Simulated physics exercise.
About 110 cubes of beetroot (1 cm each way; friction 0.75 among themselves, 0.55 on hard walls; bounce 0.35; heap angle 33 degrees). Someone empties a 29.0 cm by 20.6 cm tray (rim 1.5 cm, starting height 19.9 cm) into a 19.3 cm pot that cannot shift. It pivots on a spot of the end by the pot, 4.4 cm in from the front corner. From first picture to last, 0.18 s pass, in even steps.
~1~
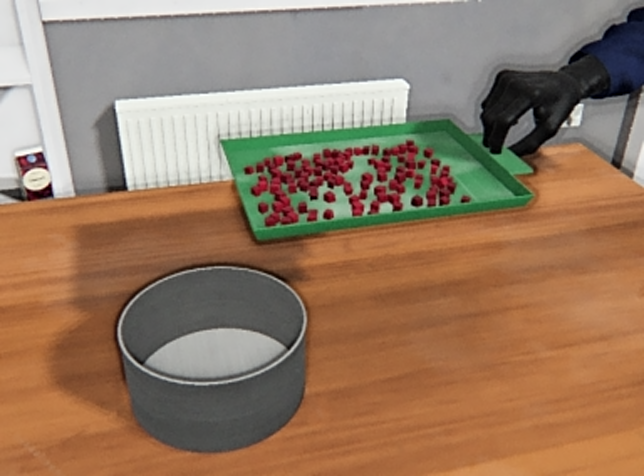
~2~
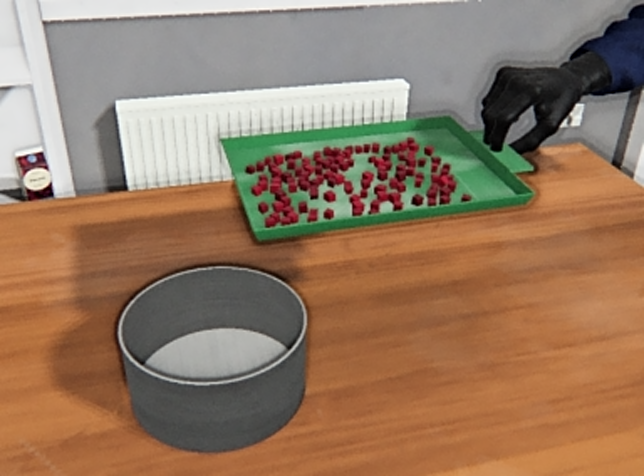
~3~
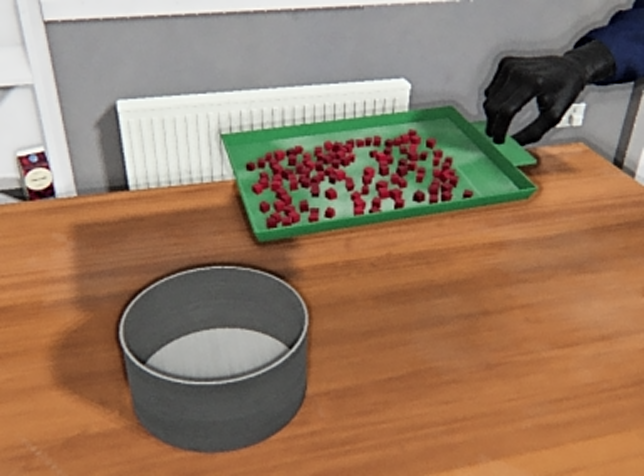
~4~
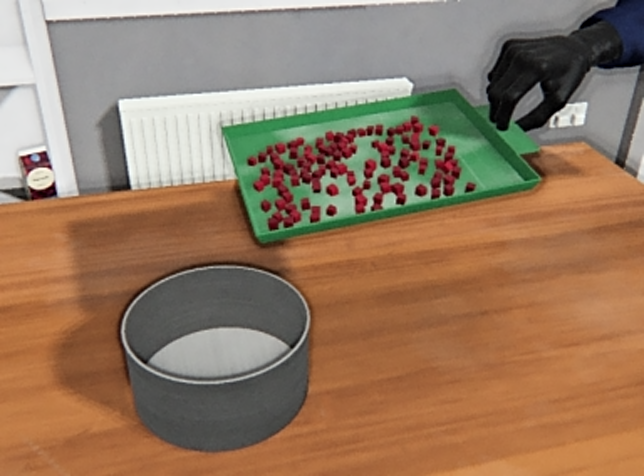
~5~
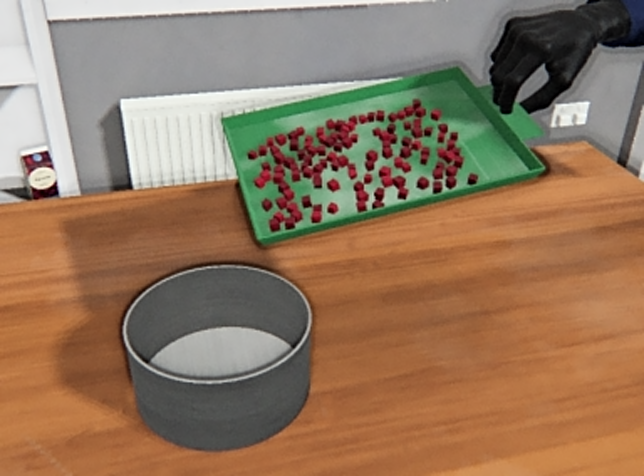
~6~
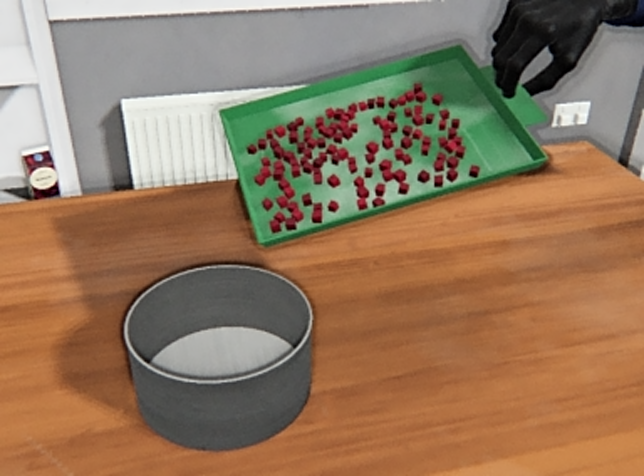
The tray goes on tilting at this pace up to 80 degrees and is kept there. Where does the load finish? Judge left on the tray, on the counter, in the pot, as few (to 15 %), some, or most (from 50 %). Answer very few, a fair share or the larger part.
Tray very few, counter a fair share, pot the larger part.
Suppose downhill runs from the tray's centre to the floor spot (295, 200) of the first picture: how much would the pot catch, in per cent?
Some 100 per cent.
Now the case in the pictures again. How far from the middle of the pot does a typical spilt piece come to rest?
Some 24 cm.
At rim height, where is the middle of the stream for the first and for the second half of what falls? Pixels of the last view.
First near (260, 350), later near (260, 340).
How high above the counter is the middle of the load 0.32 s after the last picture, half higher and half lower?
Roughly 24 cm.
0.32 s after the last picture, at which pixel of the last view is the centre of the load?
Around (305, 192).
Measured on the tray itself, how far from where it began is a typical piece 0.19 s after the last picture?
Roughly 1 cm.
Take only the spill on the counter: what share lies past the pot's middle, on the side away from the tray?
Some 40 per cent.
Then, 0.19 s after the last picture, tilt 51 degrees; the tray holds 100 %, the pot 0 %.
Then, 0.32 s after the last picture, tilt 72 degrees; the tray holds 100 %, the pot 0 %.
Then, 0.58 s after the last picture, tilt 80 degrees; the tray holds 10 %, the pot 60 %.
In the end, tray 0 %, counter 25 %, pot 75 %.
